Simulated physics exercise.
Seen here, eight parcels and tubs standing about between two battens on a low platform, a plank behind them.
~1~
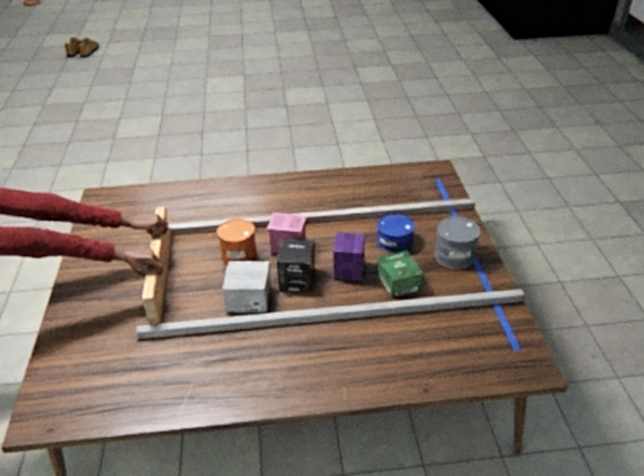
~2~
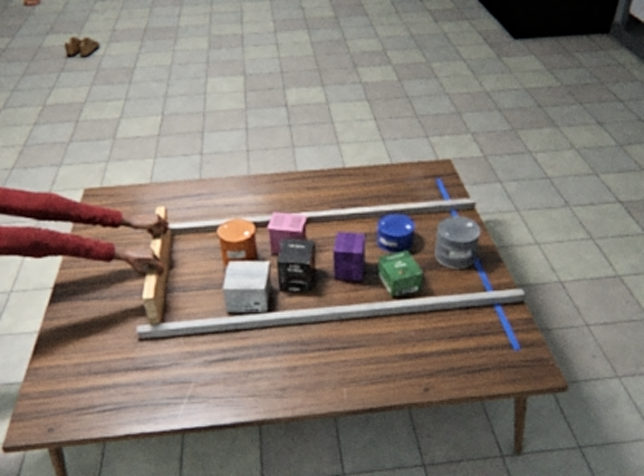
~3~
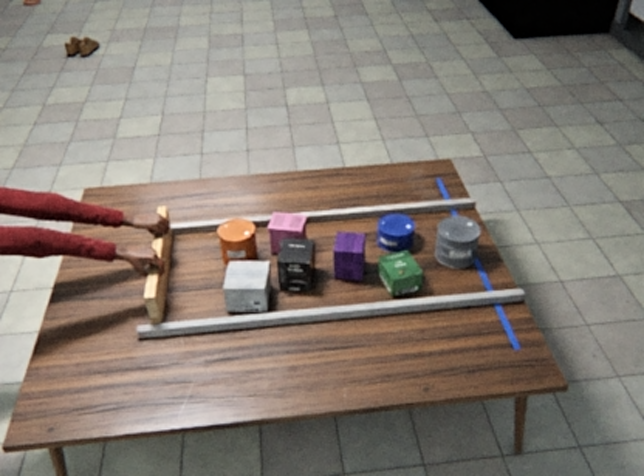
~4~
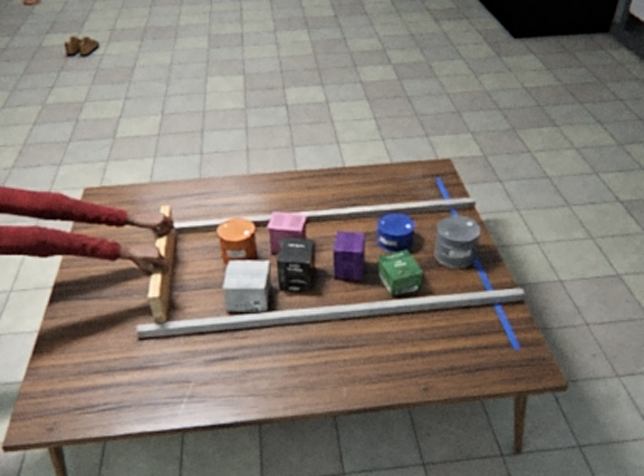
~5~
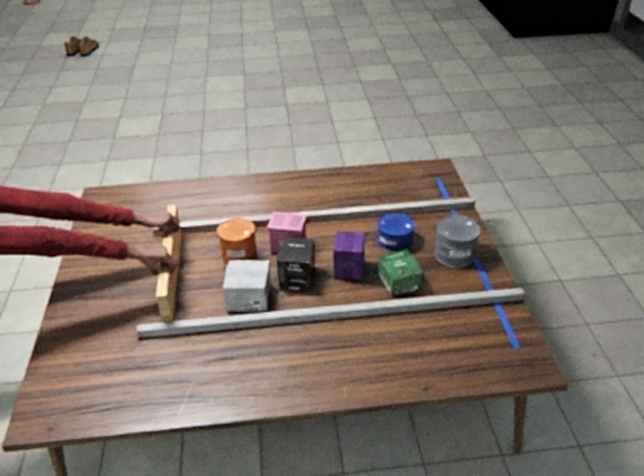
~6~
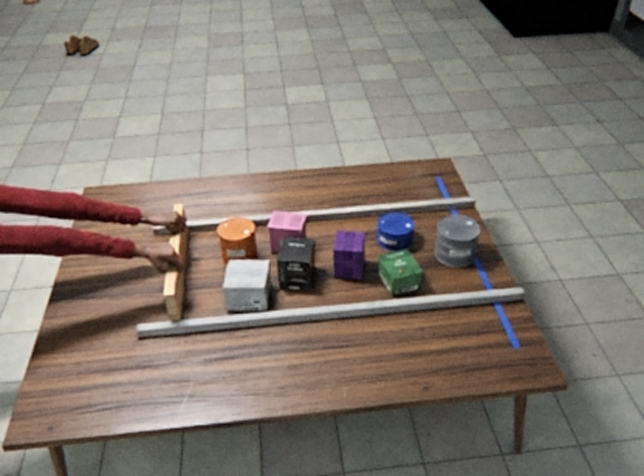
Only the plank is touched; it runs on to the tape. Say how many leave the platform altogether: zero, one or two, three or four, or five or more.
The number that fall off is five or more.
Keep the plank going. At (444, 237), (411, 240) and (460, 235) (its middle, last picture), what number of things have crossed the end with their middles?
Past the end: 3, 1 and 5.
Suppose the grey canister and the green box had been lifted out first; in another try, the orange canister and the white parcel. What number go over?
3 in the first case, 3 in the second.
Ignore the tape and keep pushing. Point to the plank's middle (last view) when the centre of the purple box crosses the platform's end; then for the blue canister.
About (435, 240), and (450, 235) for the other.
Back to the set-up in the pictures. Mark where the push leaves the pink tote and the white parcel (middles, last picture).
The pink tote at (471, 205), the white parcel at (505, 261).
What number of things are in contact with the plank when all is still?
3 of them.
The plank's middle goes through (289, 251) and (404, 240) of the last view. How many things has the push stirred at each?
The counts are 6 and 8.
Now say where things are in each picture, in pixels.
Grey canister (457, 242); blue canister (395, 233); green box (399, 274); plank (158, 264); tape (471, 251), in the first frame.
Blue canister (395, 233); purple box (350, 256), in the second frame.
Green box (400, 273); black box (297, 264), in the third frame.
Grey canister (457, 242); white parcel (248, 286), in the fourth frame.
Blue canister (395, 232); pink tote (288, 234), in the fifth frame.
Grey canister (457, 241); blue canister (395, 232); green box (400, 272); plank (178, 261); tape (471, 249), in the sixth frame.
Soon after, none off yet; grey canister at rest near (457, 241); blue canister at rest near (395, 232); green box at rest near (400, 272).
After that, none off yet; grey canister displaced about its own width near (485, 231); blue canister displaced about its own width near (415, 225); green box displaced about its own width near (447, 274).
In the end, the number that fall off is five or more; gone, black box, purple box, green box, blue canister and grey canister.
